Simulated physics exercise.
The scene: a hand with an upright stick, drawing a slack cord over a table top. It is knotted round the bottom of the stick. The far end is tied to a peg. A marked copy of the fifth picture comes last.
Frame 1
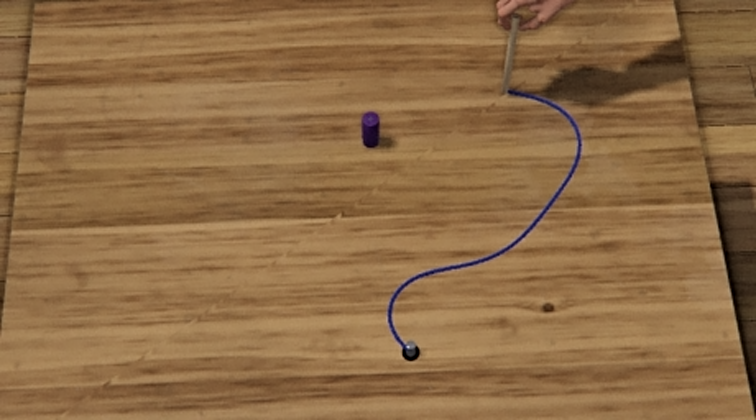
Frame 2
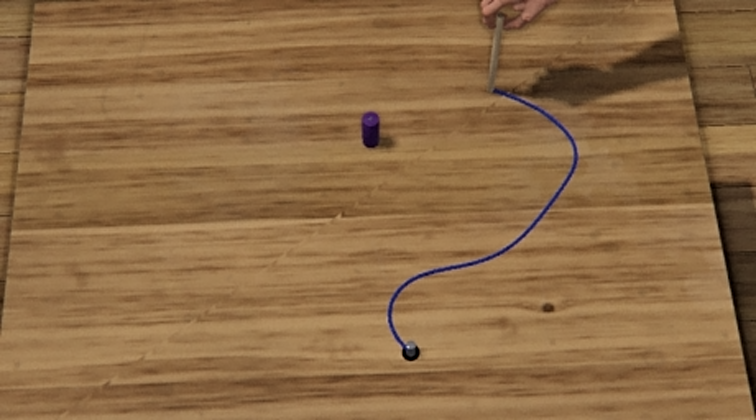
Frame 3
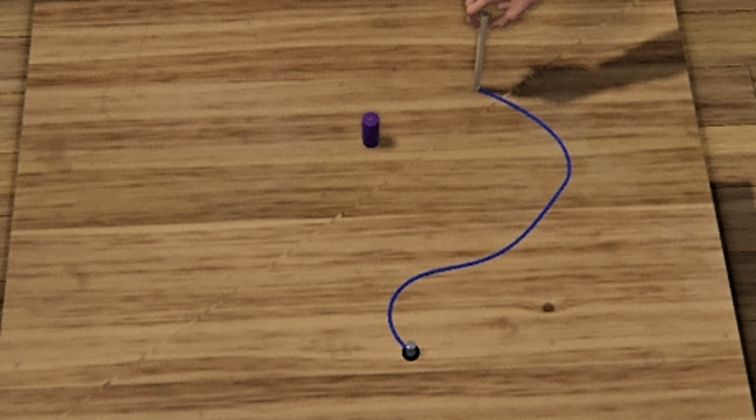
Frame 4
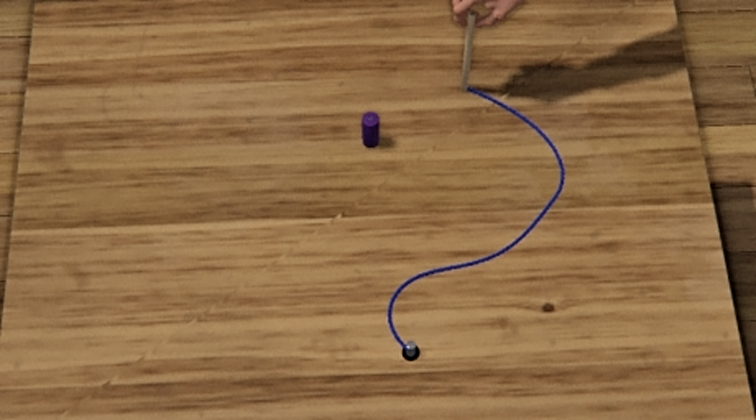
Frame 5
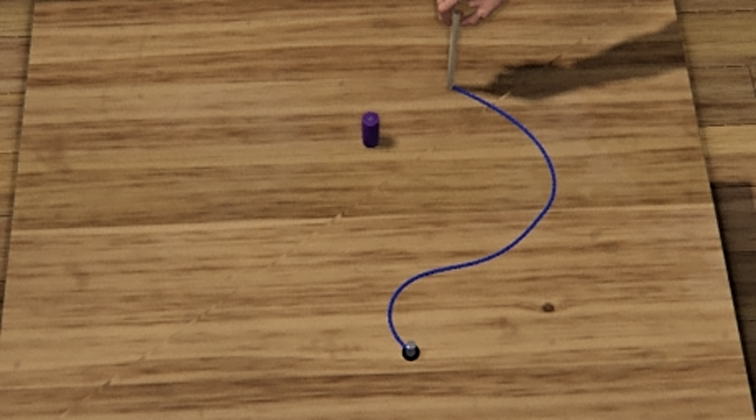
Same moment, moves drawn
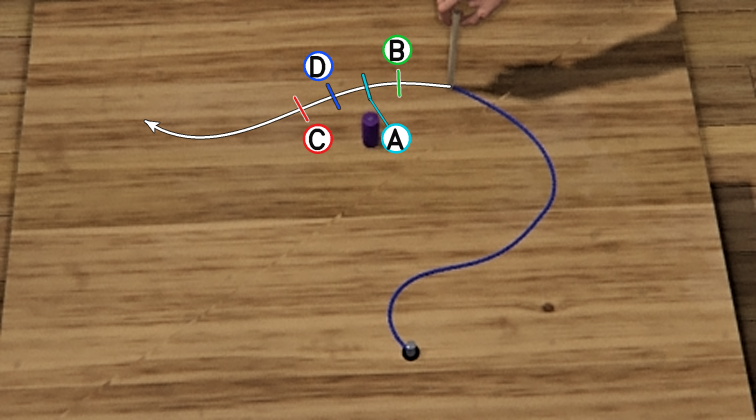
The video shows a hand holding an upright stick and moving it a short way left across a wooden table top, drawing the end of a curved blue cord tied to a peg, while a purple candle stands still.
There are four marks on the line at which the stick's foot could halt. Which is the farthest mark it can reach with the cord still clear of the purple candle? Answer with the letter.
C.
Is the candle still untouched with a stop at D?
Yes.
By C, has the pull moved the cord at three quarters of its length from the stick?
No.
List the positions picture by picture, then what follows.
In the first picture, purple candle (371, 130); peg (411, 349).
In the second picture, purple candle (371, 130); peg (411, 349).
In the third picture, purple candle (371, 130); peg (411, 349).
In the fourth picture, purple candle (371, 130); peg (411, 349).
In the fifth picture, purple candle (371, 130); peg (411, 349).
On the copy, A at (367, 87); B at (399, 83); C at (301, 109); D at (333, 96); the route from (450, 87) via (297, 111) to (146, 121).
On C. First, foot of the stick (396, 84), middle of the cord (522, 227).
Then, foot of the stick (344, 93), middle of the cord (502, 215).
Finally, foot of the stick (301, 110), middle of the cord (482, 206); nothing has been touched.
By contrast, A is safe but short; B is safe but short; D is safe but short.
